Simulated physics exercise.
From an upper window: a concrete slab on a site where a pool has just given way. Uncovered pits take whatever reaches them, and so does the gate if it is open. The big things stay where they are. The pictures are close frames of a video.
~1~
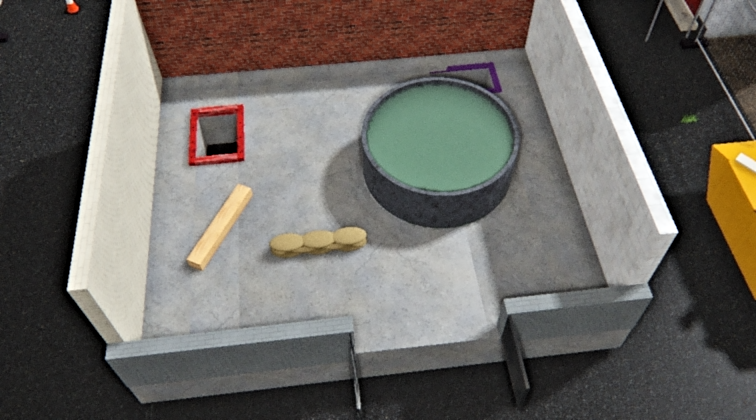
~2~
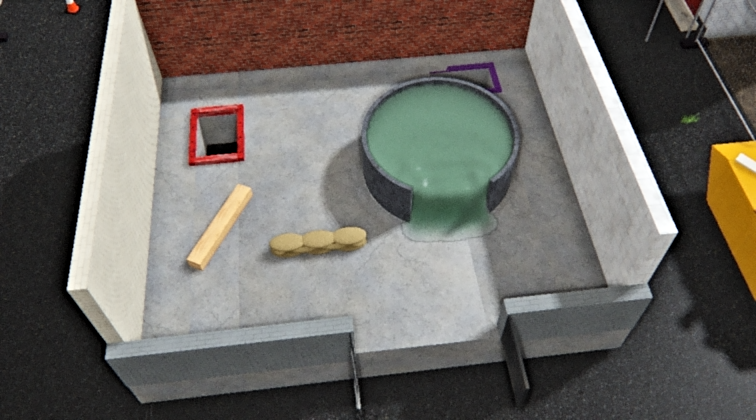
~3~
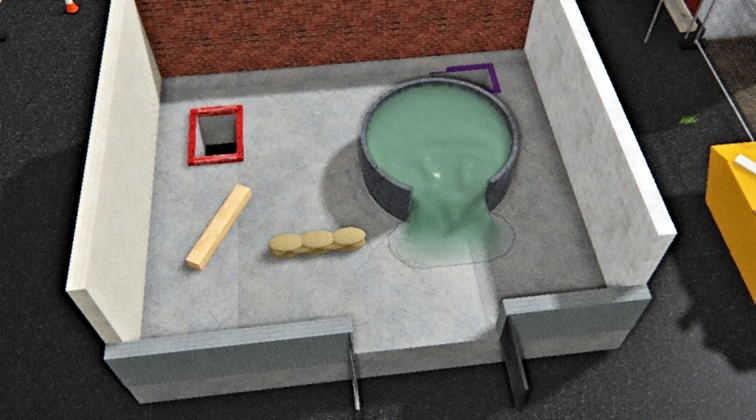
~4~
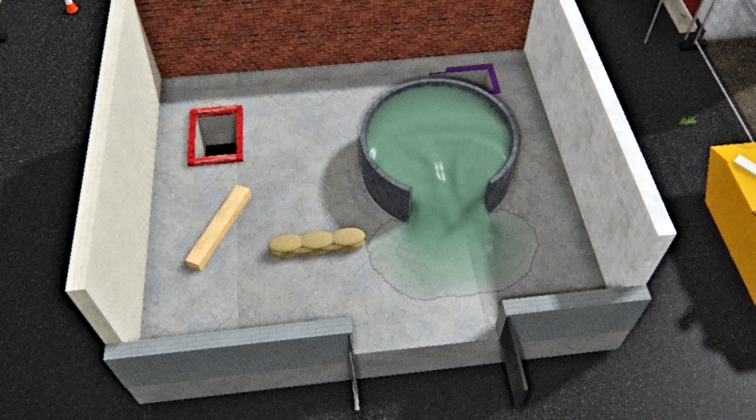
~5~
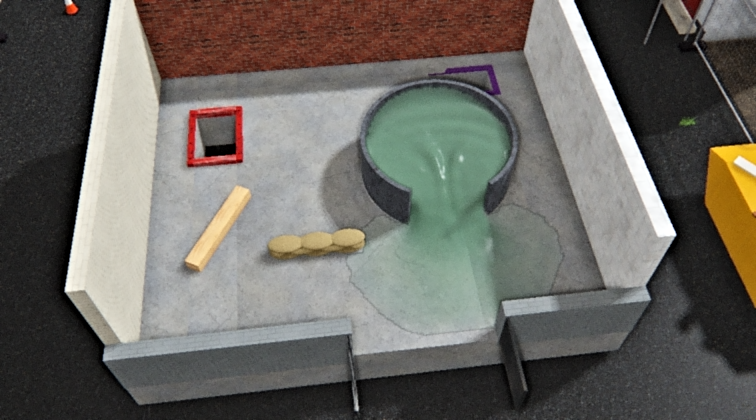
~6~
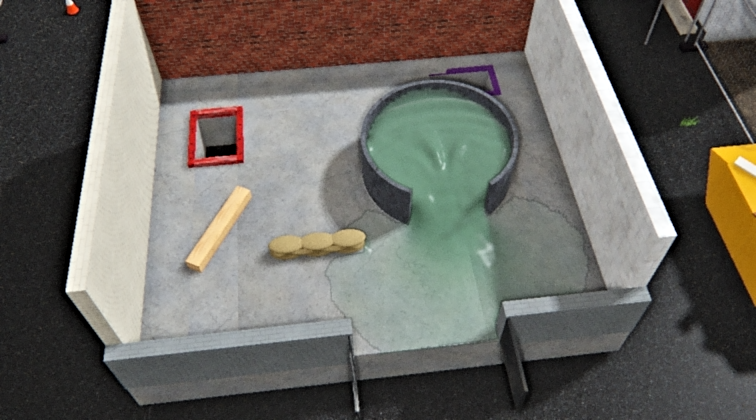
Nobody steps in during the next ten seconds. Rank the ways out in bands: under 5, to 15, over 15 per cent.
In the end: The gate takes above 15 %; the red pit takes not even 5 %; the purple pit takes between 5 and 15 %.
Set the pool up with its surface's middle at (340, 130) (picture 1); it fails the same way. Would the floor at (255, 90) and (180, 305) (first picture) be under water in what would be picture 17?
In turn: Dry, flooded.
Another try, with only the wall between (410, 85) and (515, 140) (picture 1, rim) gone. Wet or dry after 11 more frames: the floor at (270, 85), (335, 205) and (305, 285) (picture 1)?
In that order: Awash, no water, dry.
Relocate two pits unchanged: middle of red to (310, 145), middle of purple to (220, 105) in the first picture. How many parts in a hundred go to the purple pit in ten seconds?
Parts in a hundred: Purple 2.
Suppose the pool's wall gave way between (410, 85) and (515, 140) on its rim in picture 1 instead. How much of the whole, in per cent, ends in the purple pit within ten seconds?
Roughly, in per cent: Purple 60.
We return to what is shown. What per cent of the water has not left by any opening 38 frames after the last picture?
About 52 per cent.
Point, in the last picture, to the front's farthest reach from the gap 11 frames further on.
At about (139, 363).
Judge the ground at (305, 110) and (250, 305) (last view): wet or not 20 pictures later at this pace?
As listed: Dry, flooded.
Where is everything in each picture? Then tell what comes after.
In the first frame, still water in the pool at (440, 136).
In the second frame, the front is at (406, 224), out from the gap at (450, 215).
In the third frame, the front is at (508, 235), out from the gap at (449, 216).
In the fourth frame, the front is at (408, 291), out from the gap at (449, 218).
In the fifth frame, water pours out at (449, 220) and has run to a hidden place.
In the sixth frame, the front is at a hidden place, out from the gap at (449, 219).
A moment on, water covers 25 % of the floor; the gate 8 %, the red pit 0 %, the purple pit 0 %.
Next, water covers 30 % of the floor; the gate 19 %, the red pit 0 %, the purple pit 0 %.
Then, water covers 45 % of the floor; the gate 31 %, the red pit 0 %, the purple pit 0 %.
Later, water covers 60 % of the floor; the gate 44 %, the red pit 0 %, the purple pit 4 %.
In the end, water covers 70 % of the floor; the gate 54 %, the red pit 0 %, the purple pit 11 %.
